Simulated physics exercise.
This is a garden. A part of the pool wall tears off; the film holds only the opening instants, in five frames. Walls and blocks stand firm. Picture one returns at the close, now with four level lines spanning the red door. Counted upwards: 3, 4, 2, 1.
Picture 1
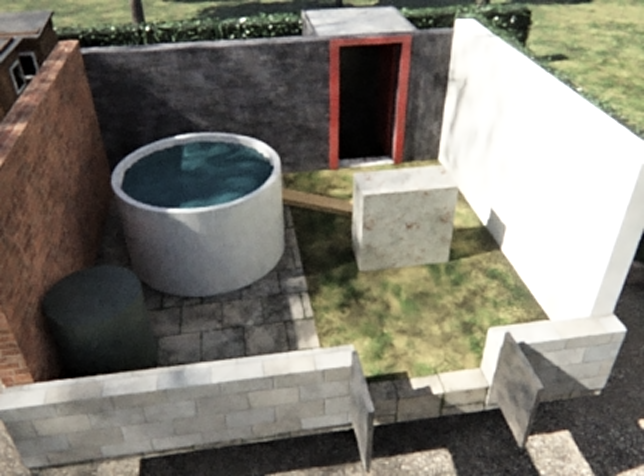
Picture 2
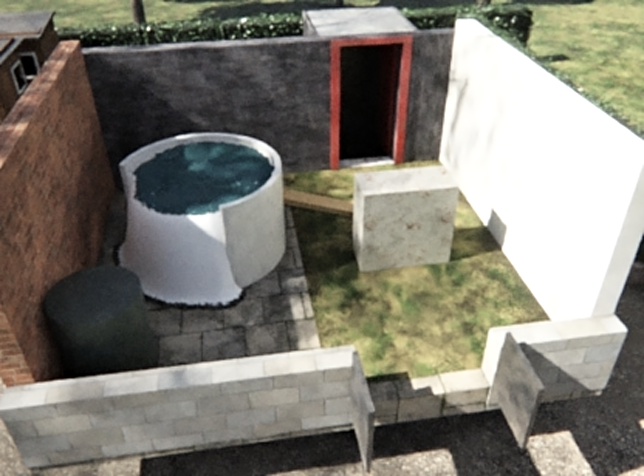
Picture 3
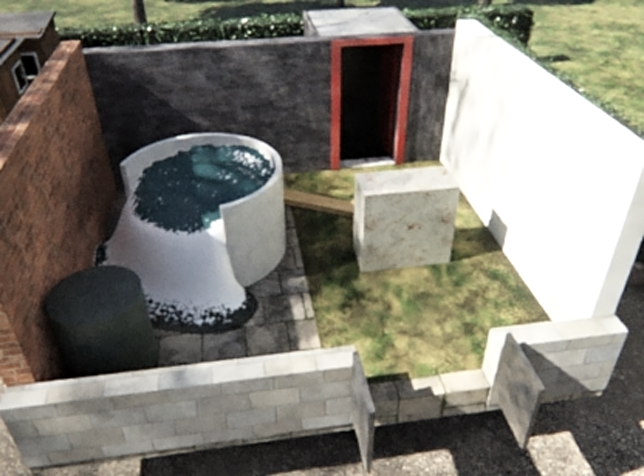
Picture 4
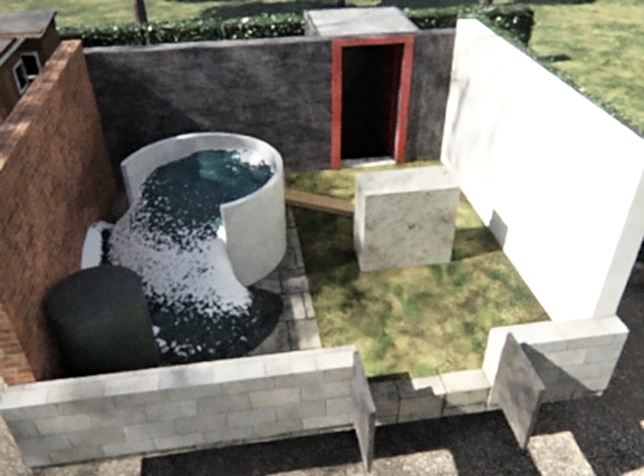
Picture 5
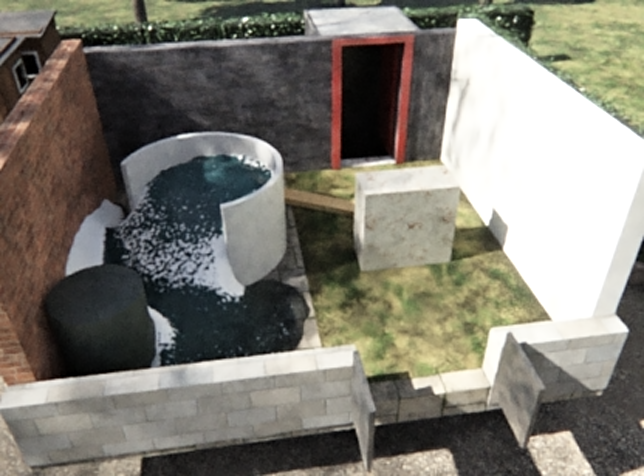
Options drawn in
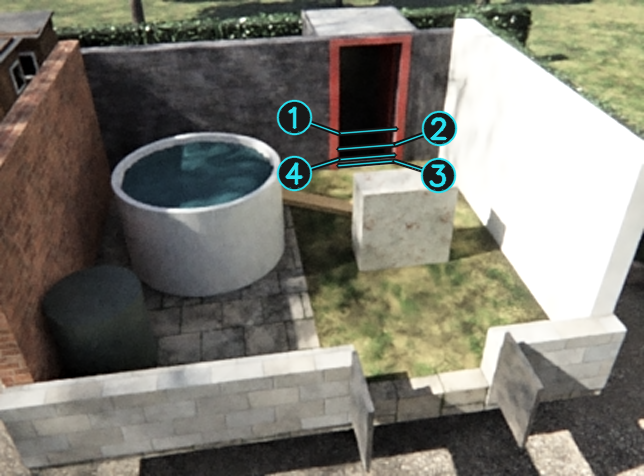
A large round pool full of still water broke open at its front left side in a walled garden, and the water poured out, foaming, and spread over the paving around a dark round tub.
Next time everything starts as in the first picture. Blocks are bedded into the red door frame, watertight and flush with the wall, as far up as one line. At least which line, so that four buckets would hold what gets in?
Use line 4.
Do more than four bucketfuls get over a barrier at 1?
No.
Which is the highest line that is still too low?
It is 3.
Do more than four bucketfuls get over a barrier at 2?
No, not at all.
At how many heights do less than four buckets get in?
Three of the four.
In cyan, 1 at (367, 131); 2 at (367, 146); 3 at (366, 163); 4 at (366, 157); from the bottom up 3, 4, 2, 1.
If 1 is chosen, nothing gets over.
If 2 is chosen, nothing gets over.
If 3 is chosen, some 15 bucketfuls get in.
If 4 is chosen, a splash gets over, under a bucket.
